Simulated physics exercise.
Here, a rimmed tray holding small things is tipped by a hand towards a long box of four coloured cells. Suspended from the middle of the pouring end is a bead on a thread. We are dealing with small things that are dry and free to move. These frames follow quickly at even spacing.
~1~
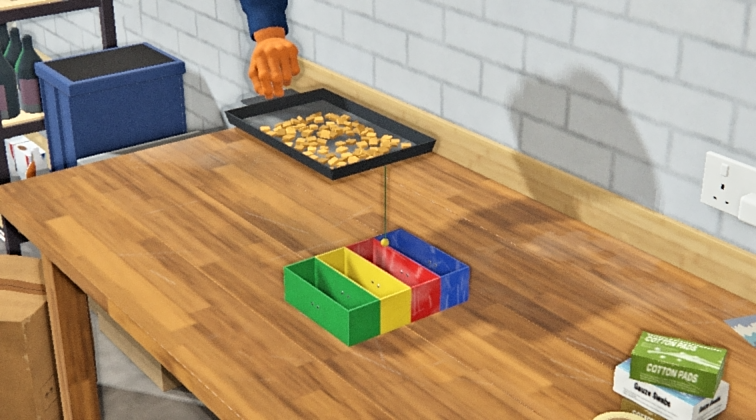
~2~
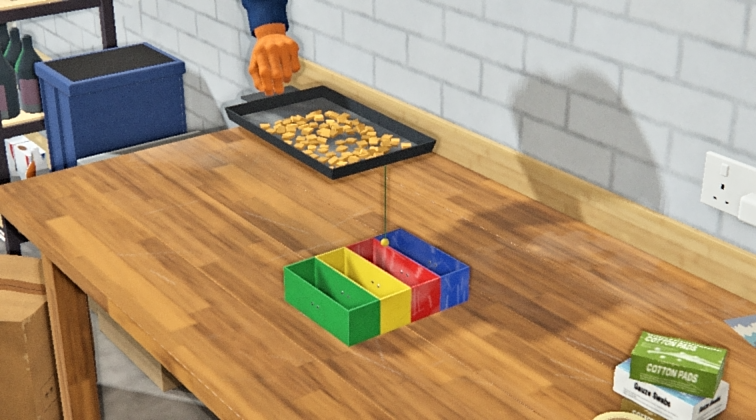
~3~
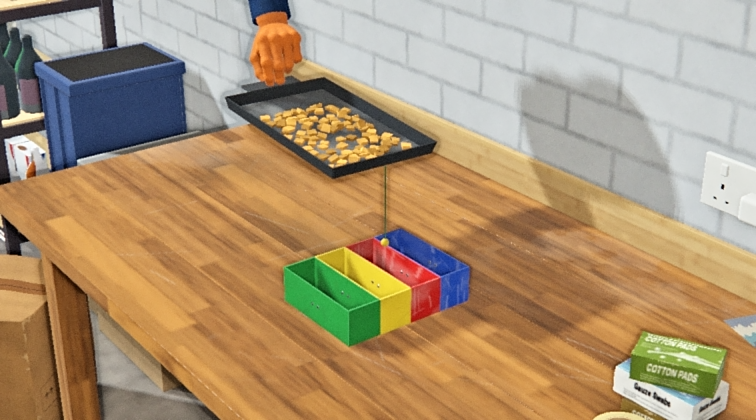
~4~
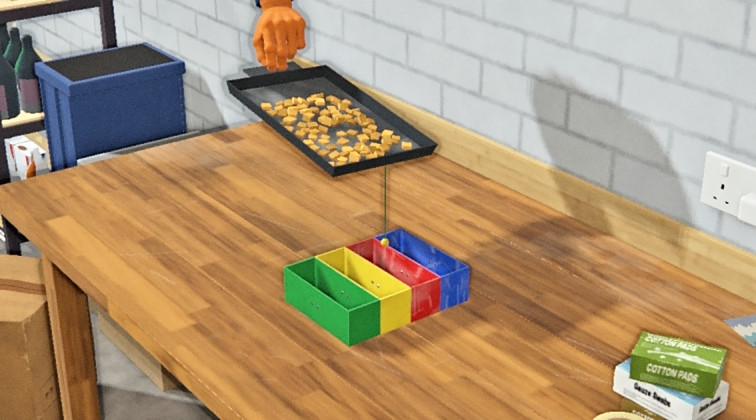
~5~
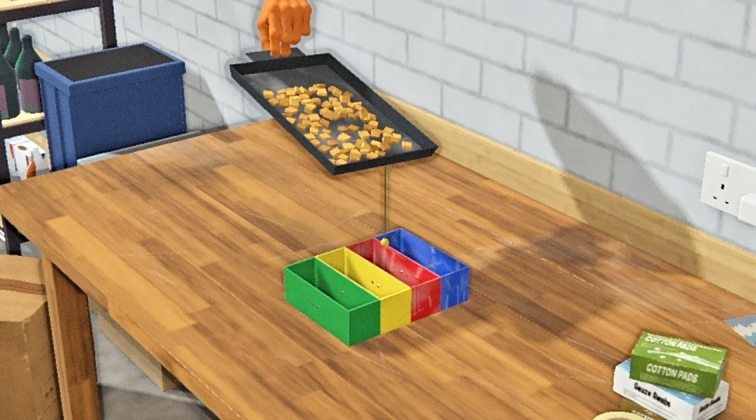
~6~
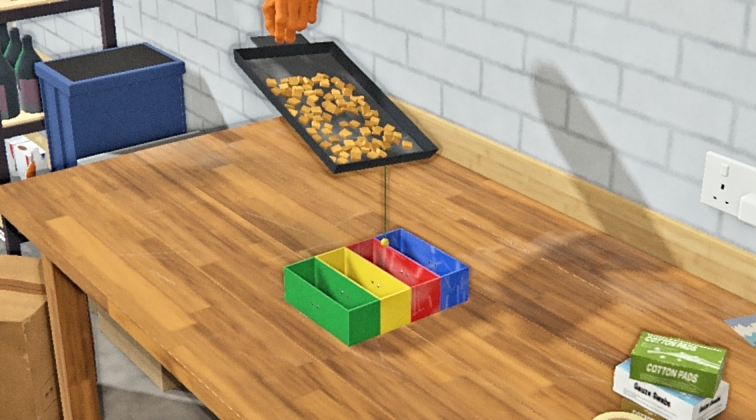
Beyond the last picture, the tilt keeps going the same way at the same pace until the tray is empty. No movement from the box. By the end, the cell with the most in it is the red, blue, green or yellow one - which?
The blue one.
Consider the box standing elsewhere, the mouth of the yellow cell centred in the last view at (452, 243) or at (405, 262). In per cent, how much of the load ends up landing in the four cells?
Result: 80 % and 100 %.
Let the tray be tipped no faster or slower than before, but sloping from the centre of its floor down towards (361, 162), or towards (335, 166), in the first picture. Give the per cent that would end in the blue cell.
In turn, 20 percent and then 0 percent.
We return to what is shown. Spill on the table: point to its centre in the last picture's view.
The centre sits close to (458, 274).
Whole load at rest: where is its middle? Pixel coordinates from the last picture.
Once nothing moves, the middle sits near (437, 283).
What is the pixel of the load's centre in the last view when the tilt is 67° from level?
The load is centred near (398, 133).
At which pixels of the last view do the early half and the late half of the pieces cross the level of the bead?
(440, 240) first, (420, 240) later.
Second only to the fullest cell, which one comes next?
The red one.
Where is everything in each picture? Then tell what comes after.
The first picture shows corners of the pouring end (333, 167) and (432, 139), level; middle of the load (326, 135), cereal squares; bead on its thread (385, 243); green cell (364, 319); yellow cell (395, 308); red cell (425, 296); blue cell (454, 286).
The second picture shows corners of the pouring end (333, 167) and (432, 140), level; middle of the load (326, 133).
The third picture shows corners of the pouring end (334, 166) and (432, 141), tipped barely, lowest at the right corner; middle of the load (326, 129).
The fourth picture shows corners of the pouring end (335, 165) and (433, 143), tipped a little, lowest at the right corner; middle of the load (327, 122).
The fifth picture shows corners of the pouring end (336, 164) and (434, 145), tipped clearly, lowest at the right corner; middle of the load (329, 115).
The sixth picture shows corners of the pouring end (337, 163) and (434, 147), tipped clearly, lowest at the right corner; middle of the load (331, 108); green cell (364, 319); yellow cell (395, 308); red cell (425, 296); blue cell (454, 286).
Just after the last frame, tray tipped steeply; almost all on the tray; just a few falling or outside the box.
A moment on, tray tipped past a quarter turn; roughly two thirds on the tray; about a tenth in the blue cell; just a few in the red cell; roughly a quarter falling or outside the box.
Further on, tray tipped past a quarter turn; roughly a third in the blue cell; about a tenth in the red cell; about a tenth in the yellow cell; roughly half falling or outside the box.
When it is over, tray tipped past a quarter turn; roughly a third in the blue cell; about a tenth in the red cell; about a tenth in the yellow cell; not one in the green cell; roughly half outside the box.
